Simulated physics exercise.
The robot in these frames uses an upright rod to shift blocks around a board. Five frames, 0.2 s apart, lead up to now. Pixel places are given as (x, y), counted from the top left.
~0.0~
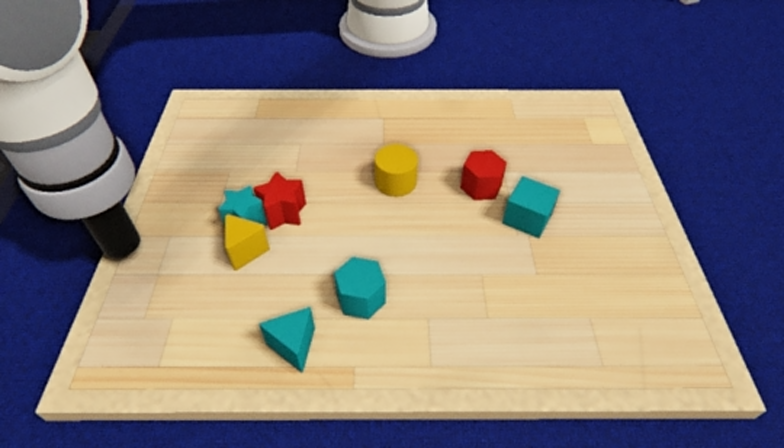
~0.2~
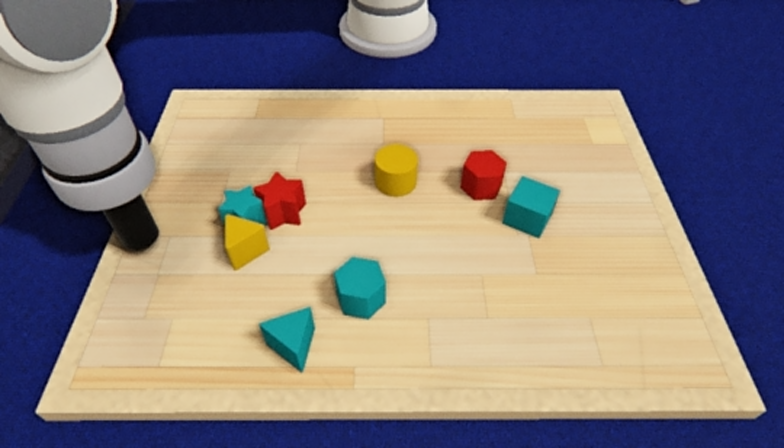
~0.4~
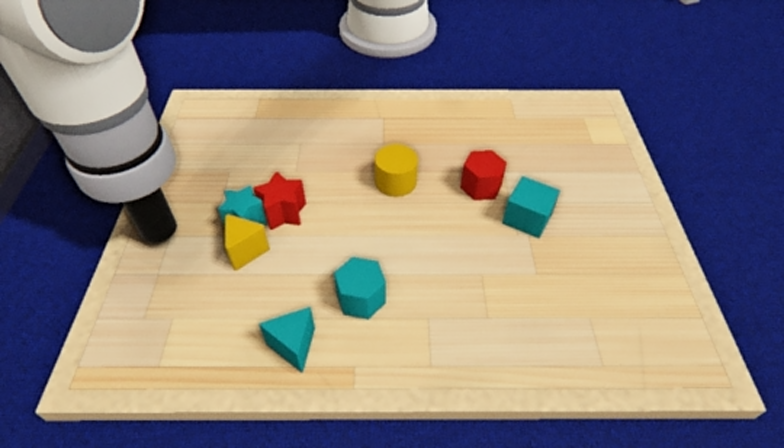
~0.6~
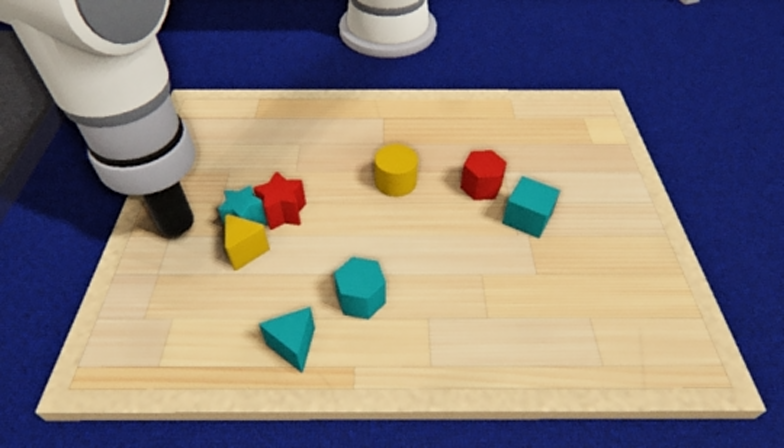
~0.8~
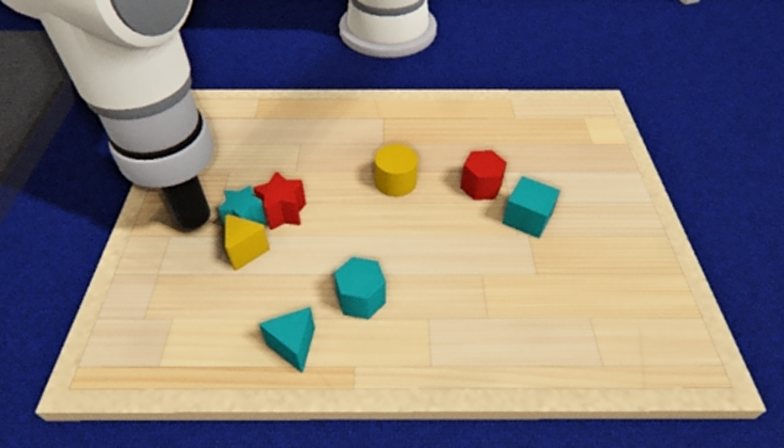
A robot arm with a black rod moved a short way right over the left side of a wooden board, nearing a turquoise star, while all the colored blocks stayed still.
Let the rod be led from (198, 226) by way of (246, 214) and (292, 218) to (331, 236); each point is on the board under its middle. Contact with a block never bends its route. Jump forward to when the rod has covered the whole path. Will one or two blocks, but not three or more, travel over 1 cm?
In short: Yes.
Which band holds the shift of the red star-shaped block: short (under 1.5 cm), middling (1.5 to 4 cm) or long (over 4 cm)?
Movement: Over 4 cm.
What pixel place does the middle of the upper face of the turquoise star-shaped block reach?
Put as a pixel place, it's (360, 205).
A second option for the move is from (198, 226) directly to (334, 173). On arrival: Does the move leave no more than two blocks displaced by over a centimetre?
It seems so.
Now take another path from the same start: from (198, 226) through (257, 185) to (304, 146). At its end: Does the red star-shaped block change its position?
Yes, that is how it ends up.
What follows on the original path. One third of the way, rod (244, 205); turquoise star-shaped block (271, 194); red star-shaped block (309, 187).
Two thirds of the way, rod (290, 209); turquoise star-shaped block (320, 197); red star-shaped block (357, 189).
At the end, rod (329, 227); yellow triangular piece still; turquoise star-shaped block (360, 205), turned 20° anticlockwise; red star-shaped block (389, 187), turned 20° anticlockwise.
